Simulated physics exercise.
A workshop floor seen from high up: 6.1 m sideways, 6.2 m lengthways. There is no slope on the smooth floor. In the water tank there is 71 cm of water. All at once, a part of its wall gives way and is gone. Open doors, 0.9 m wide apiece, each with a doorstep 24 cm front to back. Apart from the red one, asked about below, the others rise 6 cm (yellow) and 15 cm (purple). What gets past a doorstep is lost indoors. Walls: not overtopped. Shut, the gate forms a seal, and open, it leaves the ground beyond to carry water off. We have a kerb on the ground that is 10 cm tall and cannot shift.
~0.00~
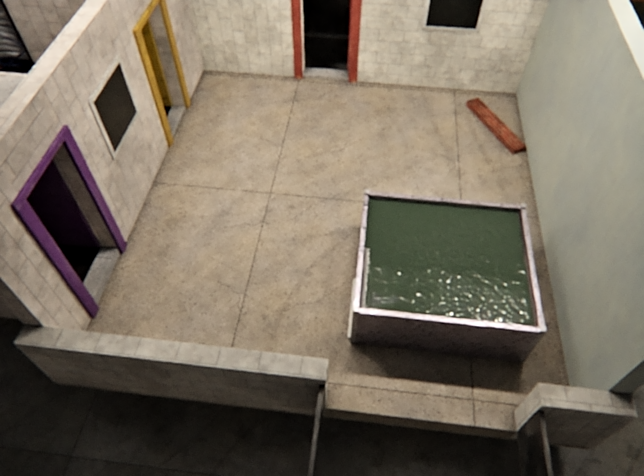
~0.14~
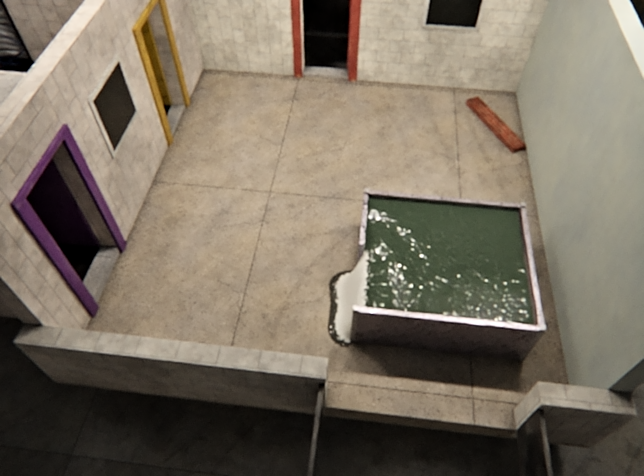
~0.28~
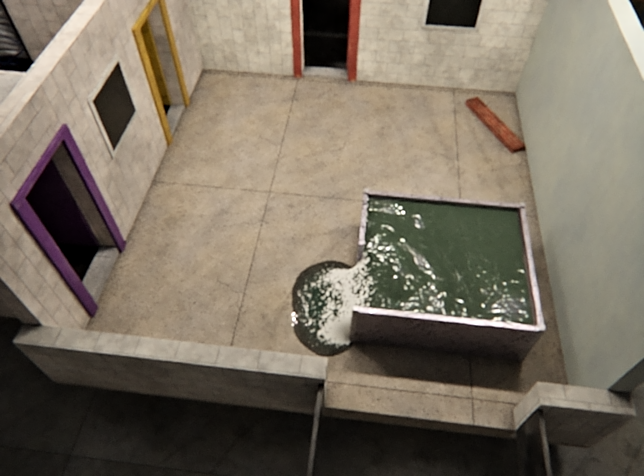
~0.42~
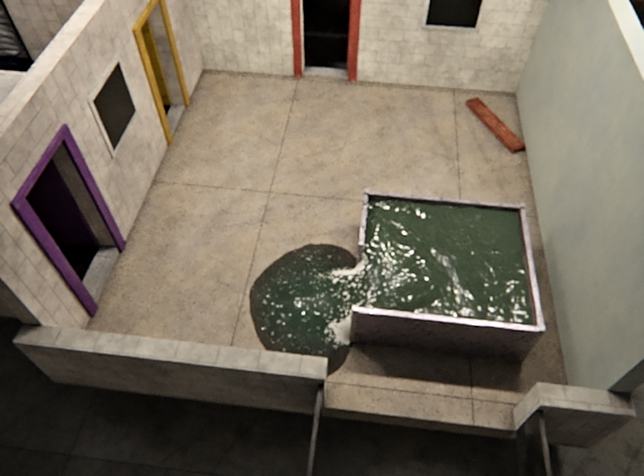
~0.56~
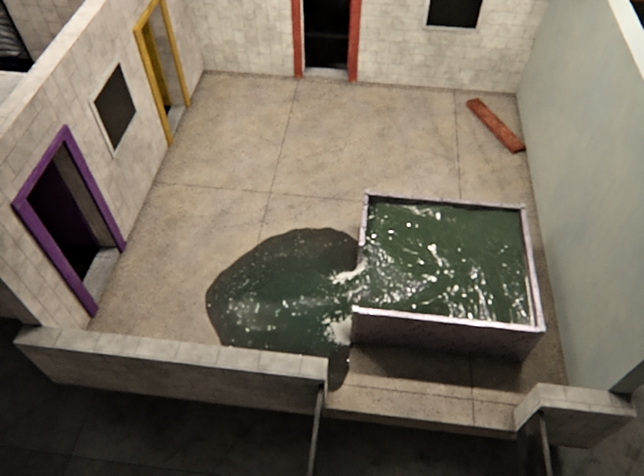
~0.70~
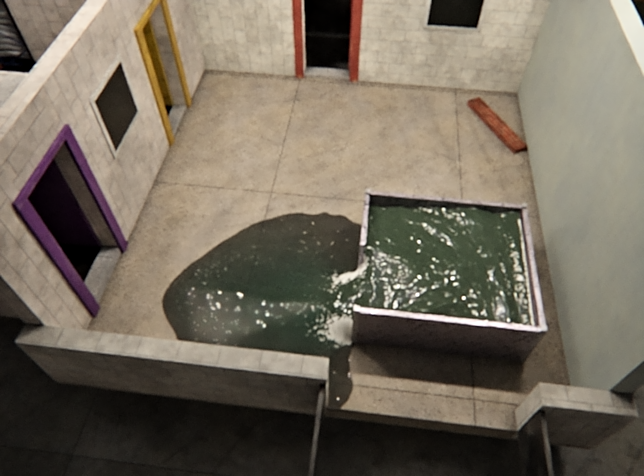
A tank of dark green water bursts at its left side, spreading a wide pool leftward.
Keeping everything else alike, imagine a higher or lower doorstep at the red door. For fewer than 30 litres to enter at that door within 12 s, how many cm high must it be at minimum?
It must be roughly 6.5 cm high.
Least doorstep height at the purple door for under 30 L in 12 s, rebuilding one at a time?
The purple door needs around 23 cm.
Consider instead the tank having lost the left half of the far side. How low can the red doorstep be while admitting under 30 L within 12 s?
Required height: Approx. 16 cm.
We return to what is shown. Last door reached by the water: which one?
Answer: Red door.
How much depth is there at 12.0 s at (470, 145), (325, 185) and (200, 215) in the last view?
Ordered as asked: 8, 3, 5 cm.
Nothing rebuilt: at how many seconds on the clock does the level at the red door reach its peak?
Some 5.0 s, more or less.
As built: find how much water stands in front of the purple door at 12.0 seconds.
About 5.5 cm.
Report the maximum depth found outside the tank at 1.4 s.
Max depth: Around 44 cm.
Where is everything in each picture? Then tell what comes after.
The water tank at (445, 258) is whole and still, 71 cm deep; the red door at (326, 31) is dry, in the first frame.
The gap is at (359, 296), the front 0.3 m out at (335, 286); the back of the water tank holds 71 cm, in the second frame.
Water pours out at (358, 299) and has run 0.8 m, to (298, 293); about 11 cm deep outside, 71 cm at the back, in the third frame.
The gap is at (358, 300), the front 1.4 m out at (256, 300); the back of the water tank holds 71 cm, in the fourth frame.
The gap is at (358, 300), the front 2.0 m out at (212, 300); the back of the water tank holds 69 cm, in the fifth frame.
The gap is at (360, 299), the front 2.5 m out at (171, 307); the back of the water tank holds 62 cm; 3.7 m in a straight line remain to the red door at (327, 31), in the sixth frame.
After 1.4 s water covers 30 % of the floor, deepest (44 cm) near (76, 357); it has not reached the red door.
After 3.0 s water covers 35 % of the floor, deepest (32 cm) near (87, 331); it has not reached the red door.
After 12.0 s water covers 95 % of the floor, deepest (14 cm) near (517, 138); 7 cm at the red door, 24 litres in over its 7 cm doorstep.
At the red door as built, the water arrived by 4.4 s and peaked near 11 cm at 4.8 s.
With a doorstep of 6 cm, 37 litres would have come in within the 12 s; with 7 cm, 24 litres. So under 30 litres takes about 6.5 cm.
